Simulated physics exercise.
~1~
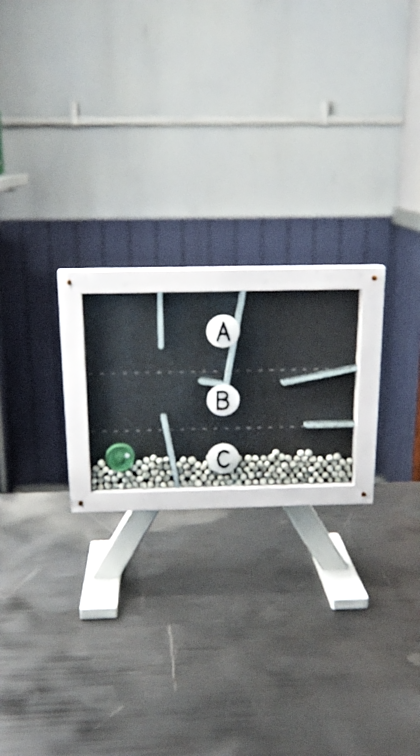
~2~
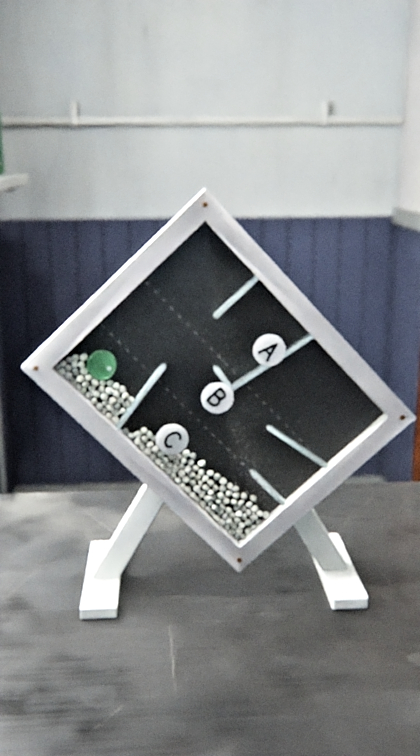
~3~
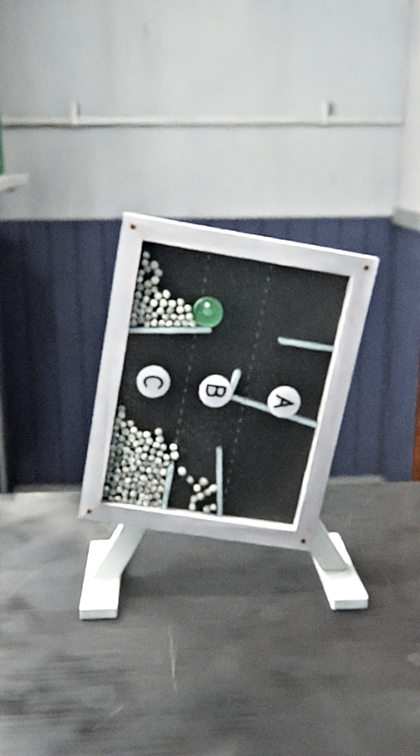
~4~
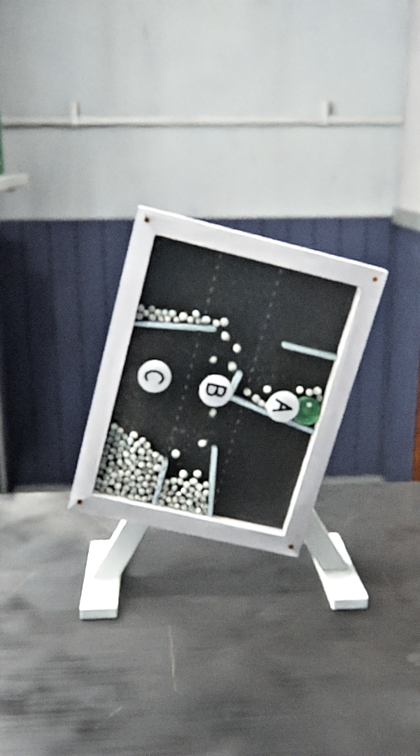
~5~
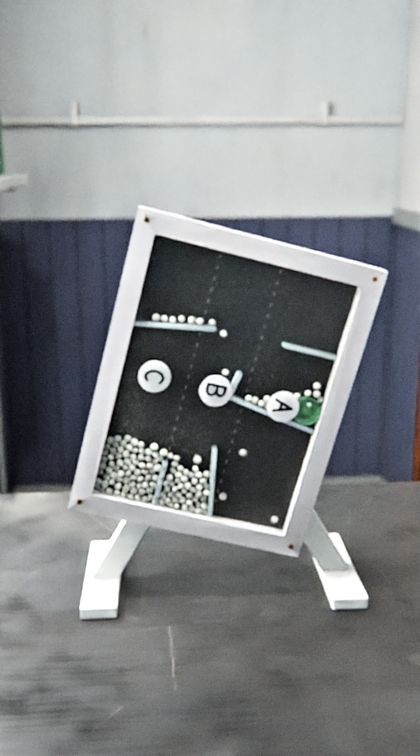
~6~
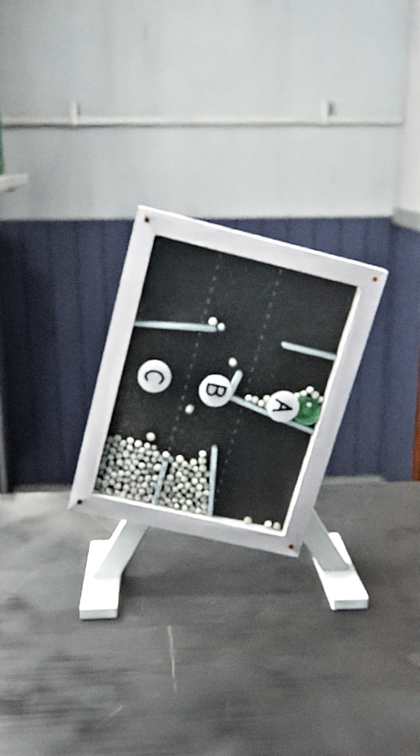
White-framed puzzle box turning clockwise past upright on its stand, white beads and a green disc spilling onto inner ledges and settling.
